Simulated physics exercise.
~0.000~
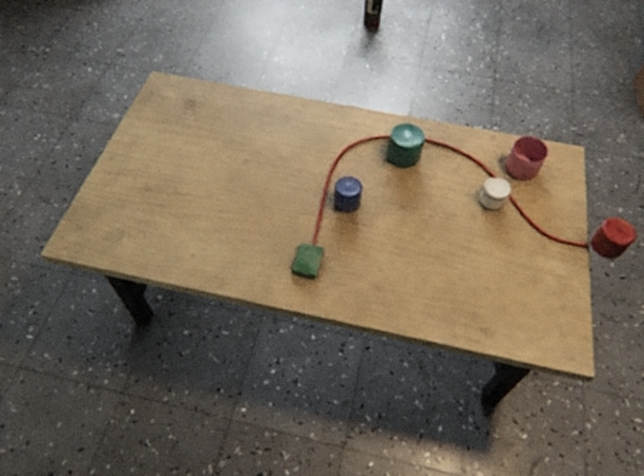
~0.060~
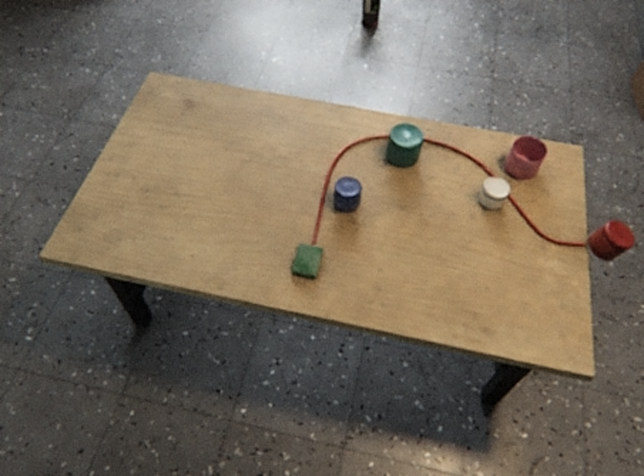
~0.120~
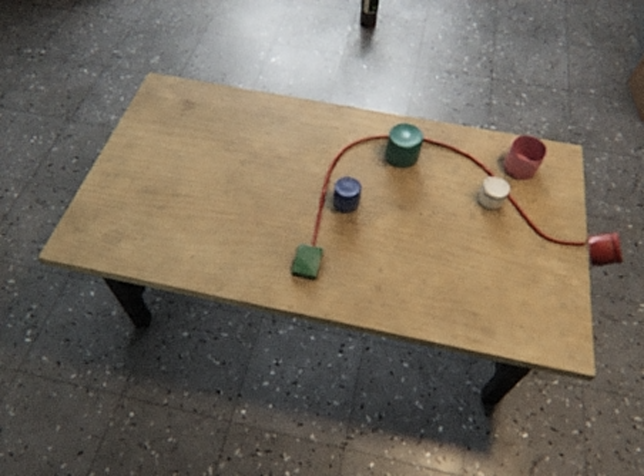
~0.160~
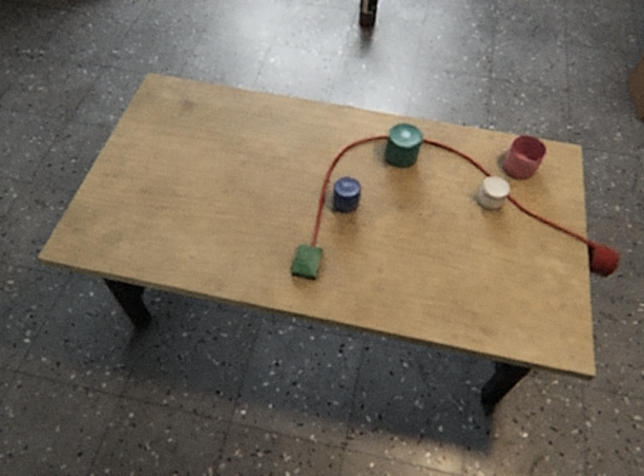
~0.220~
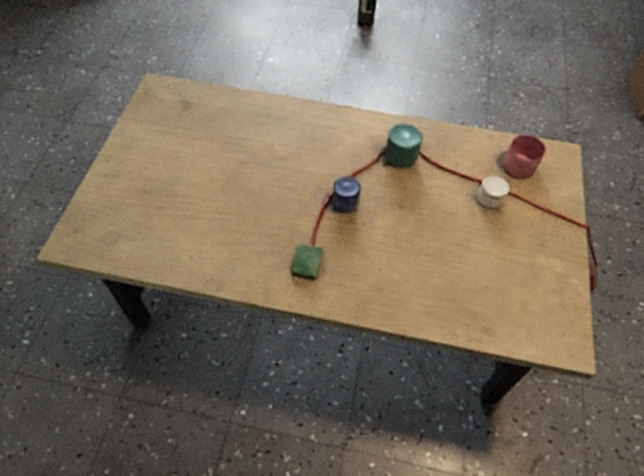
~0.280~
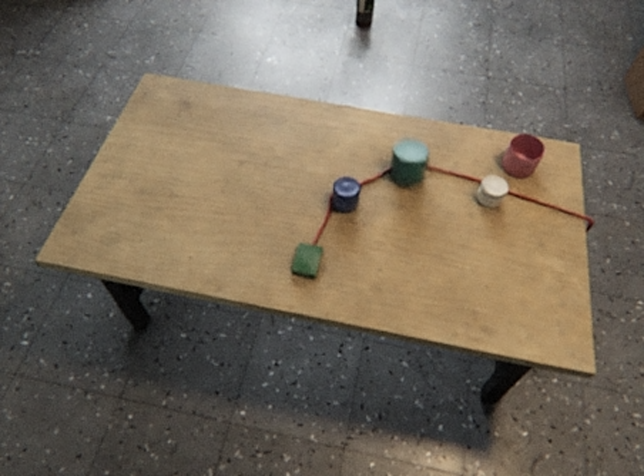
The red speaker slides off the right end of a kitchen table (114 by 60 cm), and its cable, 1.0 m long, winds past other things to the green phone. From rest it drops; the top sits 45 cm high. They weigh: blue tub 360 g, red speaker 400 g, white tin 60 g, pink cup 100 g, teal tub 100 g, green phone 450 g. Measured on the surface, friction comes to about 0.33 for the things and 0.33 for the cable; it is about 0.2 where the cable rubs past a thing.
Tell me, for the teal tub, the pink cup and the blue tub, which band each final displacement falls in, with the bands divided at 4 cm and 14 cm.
Bands: Teal tub - highest band, pink cup - lowest band, blue tub - middle band.
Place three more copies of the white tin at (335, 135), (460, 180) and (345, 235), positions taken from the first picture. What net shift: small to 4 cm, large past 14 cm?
Taken in order, they show only a little movement, a lot of movement, and finally only a little movement.
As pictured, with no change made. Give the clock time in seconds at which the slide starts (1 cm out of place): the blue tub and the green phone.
Approx. times - blue tub: 0.36 s, green phone: 0.36 s.
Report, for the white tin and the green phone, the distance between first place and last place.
The white tin ends up around 30 cm from its start and the green phone around 4 cm.
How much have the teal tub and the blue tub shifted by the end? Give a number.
Teal tub over the edge, blue tub roughly 10 cm.
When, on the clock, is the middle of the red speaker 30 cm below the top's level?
That comes at 0.32 seconds.
By 0.5 s, the cable's tail end at (322, 233); teal tub 45 cm off its start, blue tub 8 cm off its start, white tin 21 cm off its start.
By 0.7 s, the cable's tail end at (322, 233); teal tub over the edge, blue tub 9 cm off its start, white tin 31 cm off its start.
By 1.0 s, the cable's tail end at (322, 233); teal tub over the edge, blue tub 9 cm off its start at (375, 212), white tin 31 cm off its start at (513, 312).
By 1.2 s, the cable's tail end at (322, 233); teal tub over the edge, blue tub 9 cm off its start, white tin 31 cm off its start.
By 2.4 s, the cable's tail end at (322, 233); teal tub over the edge, blue tub 9 cm off its start at (375, 212), pink cup 0 cm off its start at (528, 146), white tin 31 cm off its start at (513, 312).
